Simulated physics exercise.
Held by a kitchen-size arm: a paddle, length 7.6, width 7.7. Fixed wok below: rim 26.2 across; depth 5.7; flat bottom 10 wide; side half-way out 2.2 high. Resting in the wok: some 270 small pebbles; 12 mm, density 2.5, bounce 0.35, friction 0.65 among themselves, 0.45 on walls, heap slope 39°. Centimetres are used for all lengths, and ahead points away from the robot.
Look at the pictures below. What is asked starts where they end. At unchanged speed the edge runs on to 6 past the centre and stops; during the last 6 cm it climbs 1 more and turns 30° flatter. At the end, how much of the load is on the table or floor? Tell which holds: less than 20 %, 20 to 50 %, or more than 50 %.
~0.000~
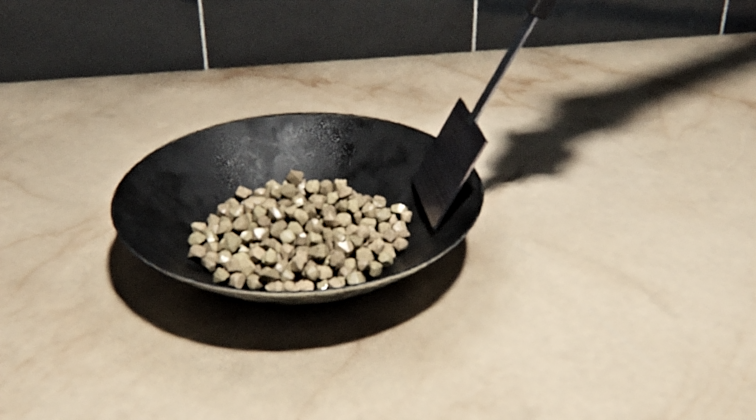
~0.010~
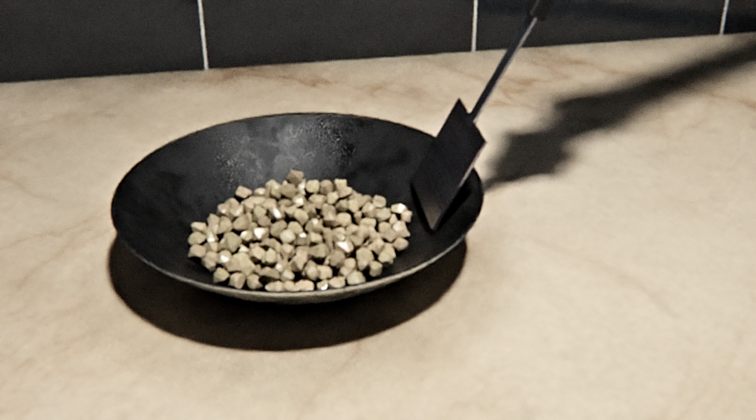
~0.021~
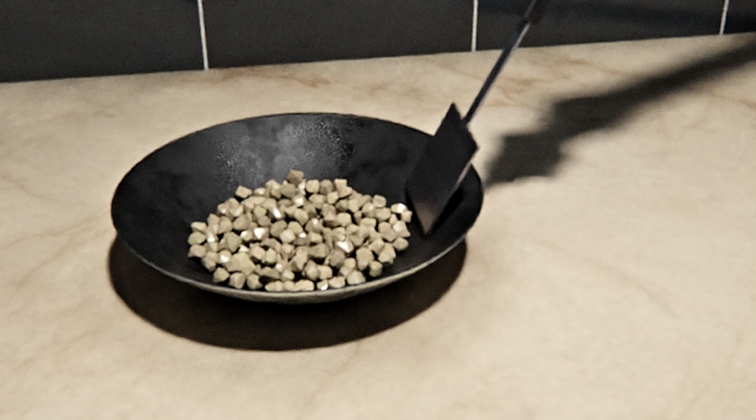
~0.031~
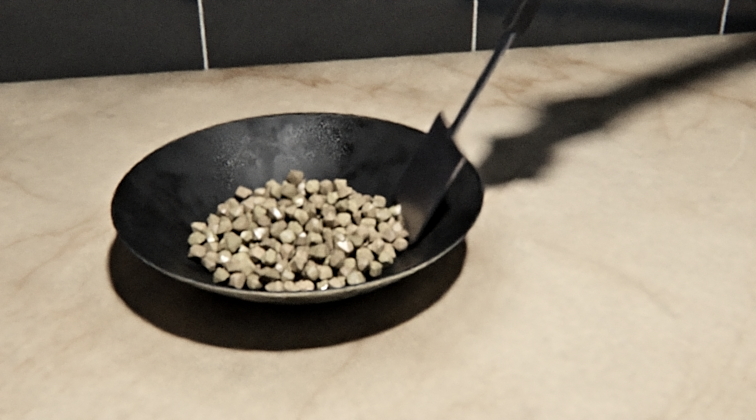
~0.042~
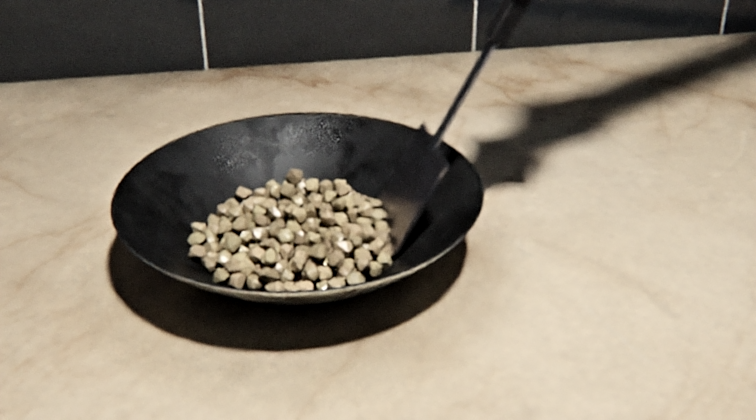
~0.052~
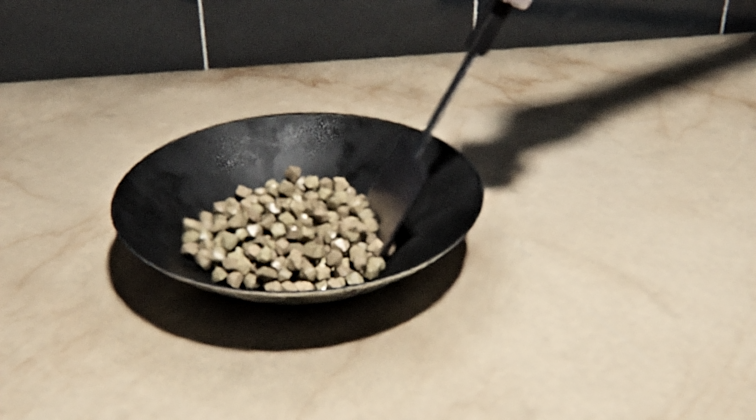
What holds is 20 to 50 %.
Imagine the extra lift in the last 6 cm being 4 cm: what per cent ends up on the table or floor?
Close to 30 in a hundred.
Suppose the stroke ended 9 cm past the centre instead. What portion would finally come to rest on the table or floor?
I'd expect close to 60 per cent then.
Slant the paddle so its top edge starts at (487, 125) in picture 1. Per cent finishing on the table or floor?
I'd estimate close to 25 per cent.
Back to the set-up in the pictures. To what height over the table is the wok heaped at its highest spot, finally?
Roughly 6.5 cm.
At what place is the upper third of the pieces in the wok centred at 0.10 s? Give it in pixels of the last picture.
It is centred close to (234, 215).
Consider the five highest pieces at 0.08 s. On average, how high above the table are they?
Around 5 cm above the table.
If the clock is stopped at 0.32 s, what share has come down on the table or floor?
Roughly 20 percent.
By 0.08 s, sloping 62°, highest piece 6 above the table; 270 in the wok.
By 0.10 s, sloping 53°, highest piece 9 above the table; 268 in the wok, 2 on the blade or in flight.
By 0.32 s, sloping 32°, highest piece 23 above the table; 197 in the wok, 52 on the table or floor, 21 on the blade or in flight.
By 1.37 s, sloping 32°, highest piece 7 above the table; 196 in the wok, 74 on the table or floor.
Final count, 196 in the wok, 74 on the table or floor. That is 27 % on the table or floor.
